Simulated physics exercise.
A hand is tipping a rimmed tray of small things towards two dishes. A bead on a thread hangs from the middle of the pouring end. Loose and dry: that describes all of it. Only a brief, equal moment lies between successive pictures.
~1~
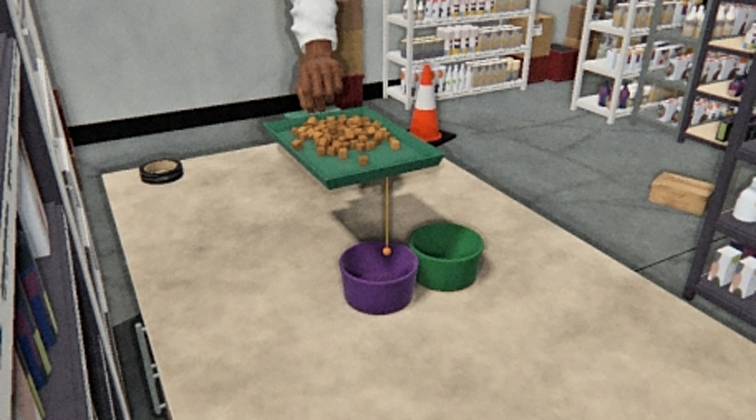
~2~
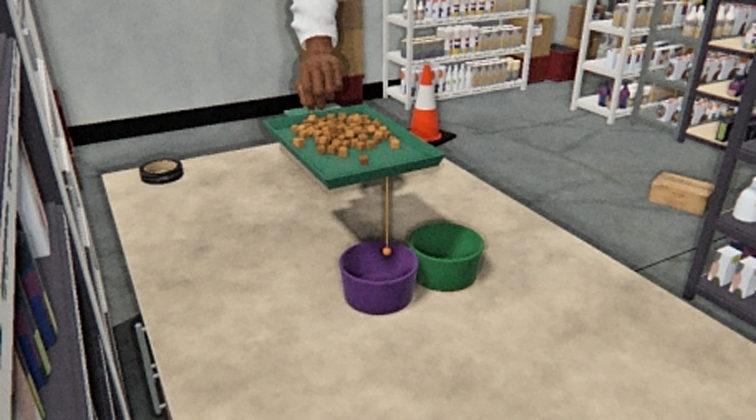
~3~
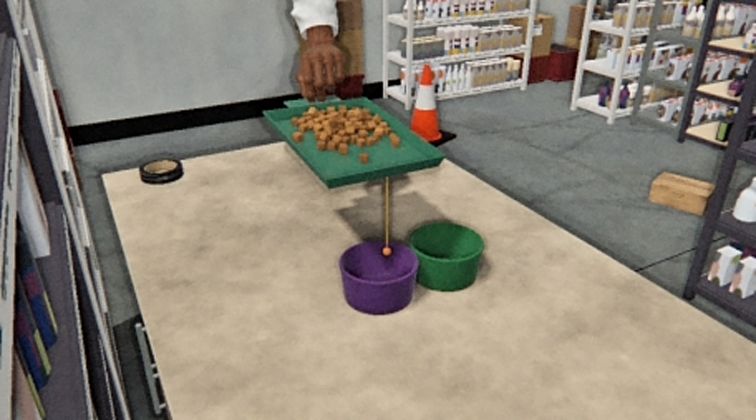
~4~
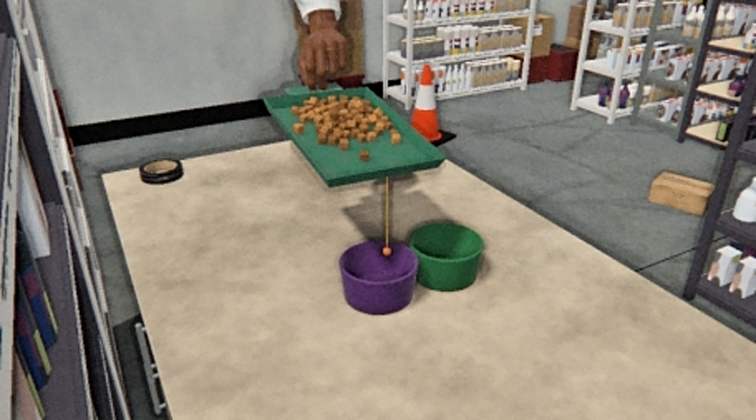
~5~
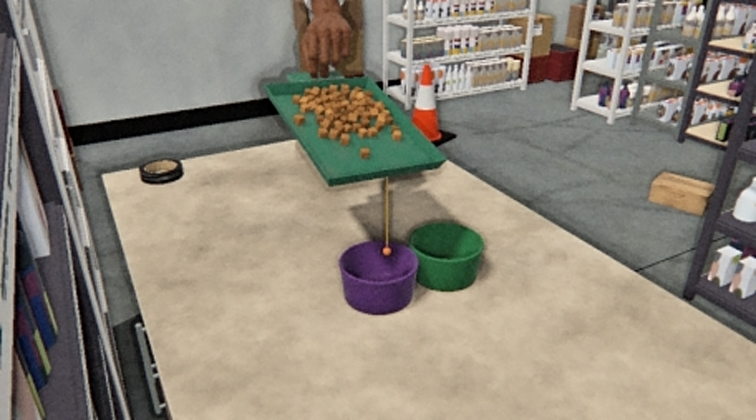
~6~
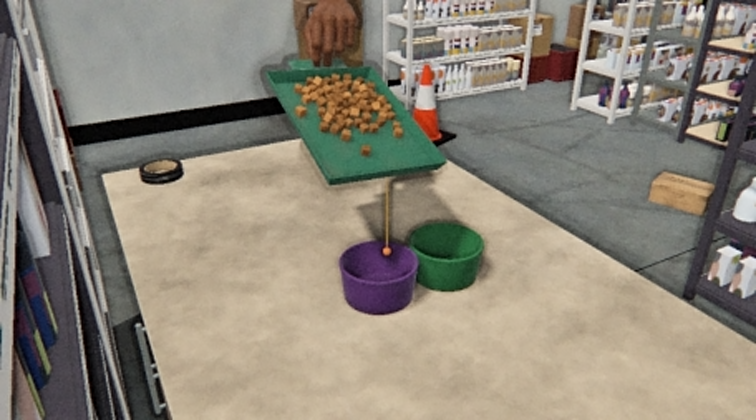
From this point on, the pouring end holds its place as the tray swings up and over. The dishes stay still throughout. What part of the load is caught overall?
The dishes are going to end up holding a minor part.
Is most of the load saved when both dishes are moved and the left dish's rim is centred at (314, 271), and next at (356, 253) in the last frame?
Result, first setup: A minority share; second setup: A minority share.
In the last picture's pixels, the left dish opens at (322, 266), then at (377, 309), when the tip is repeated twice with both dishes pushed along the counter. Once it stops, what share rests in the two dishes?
You'd get 0 in a hundred first and 50 in a hundred after that.
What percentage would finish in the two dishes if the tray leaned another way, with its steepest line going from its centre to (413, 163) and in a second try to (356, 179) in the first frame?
First heading roughly 60 %, second roughly 0 %.
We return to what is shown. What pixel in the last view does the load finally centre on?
(466, 311).
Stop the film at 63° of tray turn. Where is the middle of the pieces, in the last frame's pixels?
I'd mark the middle close to (410, 149).
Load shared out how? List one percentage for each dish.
In the left dish you'd find about 0 % of the load, and in the right dish about 20 %.
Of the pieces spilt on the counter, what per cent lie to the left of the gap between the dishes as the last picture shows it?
I reckon around 10 per cent.
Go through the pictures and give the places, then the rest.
Corners of the pouring end at (329, 177) and (439, 153), level; middle of the load at (340, 136), brown sugar cubes; left dish at (398, 294); right dish at (467, 272); bead on its thread at (387, 251), in the first picture.
Corners of the pouring end at (329, 177) and (439, 153), level; middle of the load at (340, 134), in the second picture.
Corners of the pouring end at (329, 176) and (440, 154), tipped barely, lowest at the right corner; middle of the load at (340, 129), in the third picture.
Corners of the pouring end at (330, 175) and (440, 156), tipped a little, lowest at the right corner; middle of the load at (341, 121), in the fourth picture.
Corners of the pouring end at (331, 175) and (441, 158), tipped clearly, lowest at the right corner; middle of the load at (342, 113), in the fifth picture.
Corners of the pouring end at (332, 175) and (441, 159), tipped clearly, lowest at the right corner; middle of the load at (344, 106); left dish at (398, 294); right dish at (467, 272), in the sixth picture.
Soon after the last picture, tray tipped steeply; nearly all on the tray; a small part in the air.
A little later, tray tipped past a quarter turn; about a quarter on the tray; a stray few in the left dish; a small part in the right dish; about half outside both; about a quarter in the air.
Later still, tray tipped past a quarter turn; a small part in the left dish; a small part in the right dish; most outside both.
At rest, tray tipped past a quarter turn; a small part in the left dish; a small part in the right dish; most outside both.
